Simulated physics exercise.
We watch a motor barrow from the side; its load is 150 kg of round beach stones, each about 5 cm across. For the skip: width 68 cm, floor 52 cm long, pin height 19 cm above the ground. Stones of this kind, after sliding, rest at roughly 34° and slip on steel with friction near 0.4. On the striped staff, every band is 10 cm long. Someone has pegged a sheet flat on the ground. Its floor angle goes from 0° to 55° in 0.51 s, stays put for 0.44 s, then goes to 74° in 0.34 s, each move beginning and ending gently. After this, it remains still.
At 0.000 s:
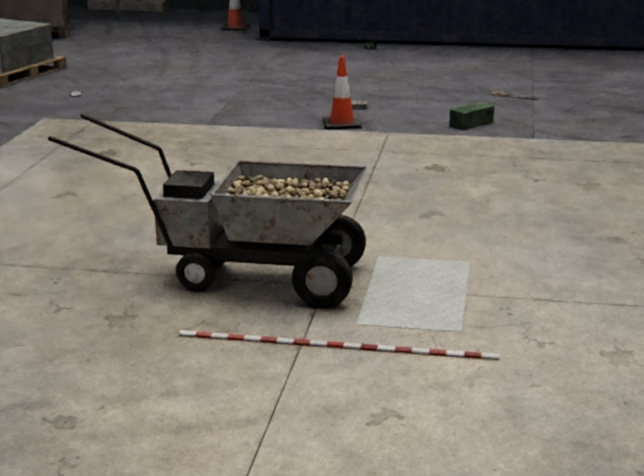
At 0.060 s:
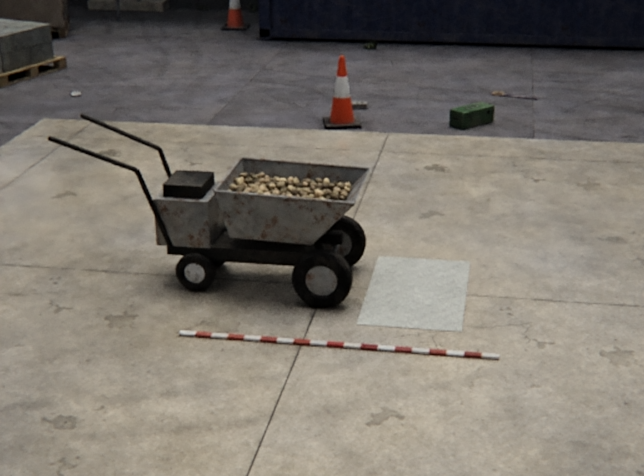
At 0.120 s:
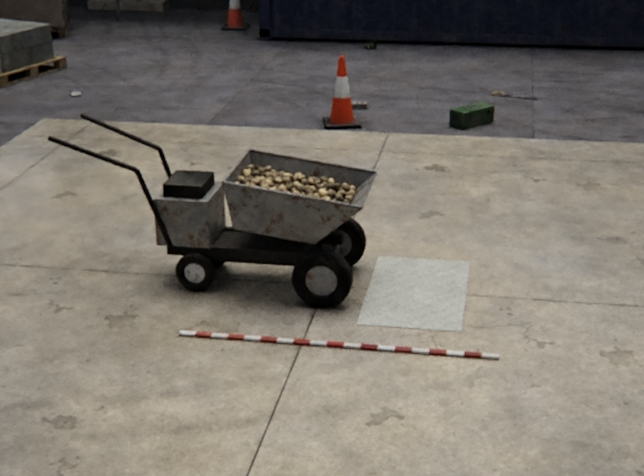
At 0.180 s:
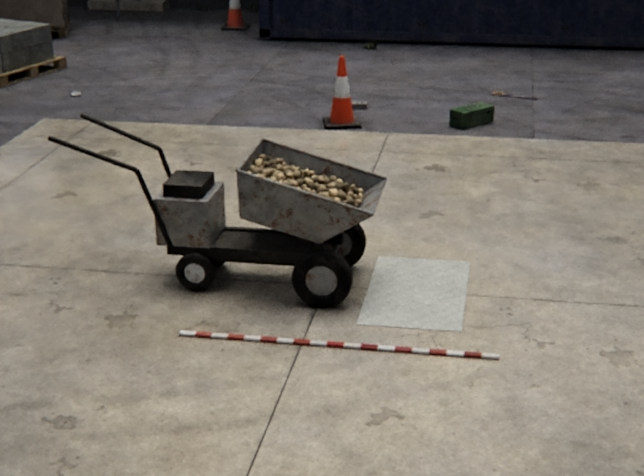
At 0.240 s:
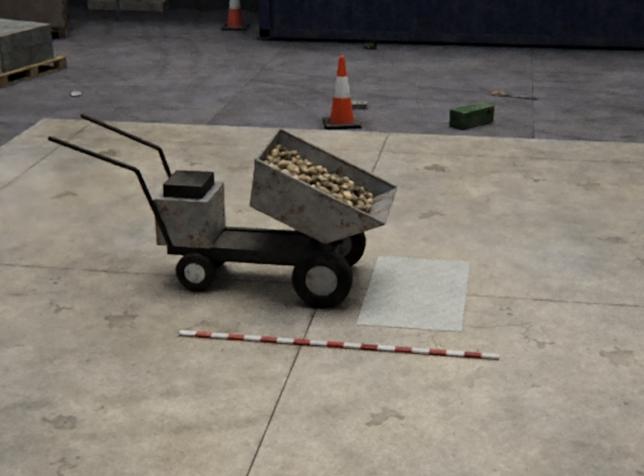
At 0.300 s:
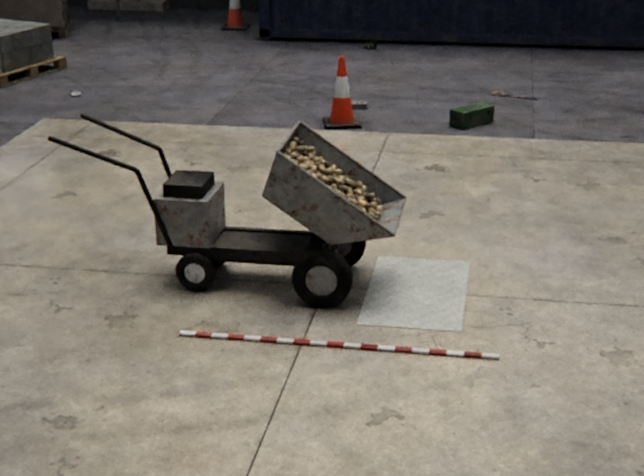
A motor barrow stands still while its grey skip of round stones tilts steadily toward the right.
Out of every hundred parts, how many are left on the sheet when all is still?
Near 50 in every hundred.
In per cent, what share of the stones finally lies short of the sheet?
0%, roughly.
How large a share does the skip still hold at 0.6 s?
About 95 per cent.
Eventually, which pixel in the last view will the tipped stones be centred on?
Middle at around (459, 291), I'd say.
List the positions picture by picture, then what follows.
In the first picture, lip at (351, 202), floor tilted 0°, highest stones at (301, 186).
In the second picture, the skip is at 2°, its lip at (354, 204); the top of the load is at (274, 182); the stones move at 0.5 m/s on average.
In the third picture, lip at (362, 208), floor tilted 8°, highest stones at (256, 172); the stones move at 1.0 m/s on average.
In the fourth picture, lip at (373, 215), floor tilted 16°, highest stones at (266, 163); the stones move at 1.3 m/s on average.
In the fifth picture, lip at (385, 224), floor tilted 25°, highest stones at (277, 153); the stones move at 1.4 m/s on average.
In the sixth picture, lip at (395, 236), floor tilted 35°, highest stones at (294, 146); the stones move at 1.4 m/s on average.
After 0.4 s the floor is at 48°; 100 % in the skip; the foremost stones are at (392, 233).
After 0.6 s the floor is at 55°; 93 % in the skip, 7 % on the sheet; the foremost stones are at (446, 264).
After 1.7 s the floor is at 74°; 13 % in the skip, 43 % on the sheet, 44 % off the sheet elsewhere; the foremost stones are past the picture's edge.
After 3.7 s the floor is at 74°; 2 % in the skip, 52 % on the sheet, 46 % off the sheet elsewhere; the foremost stones are past the picture's edge.
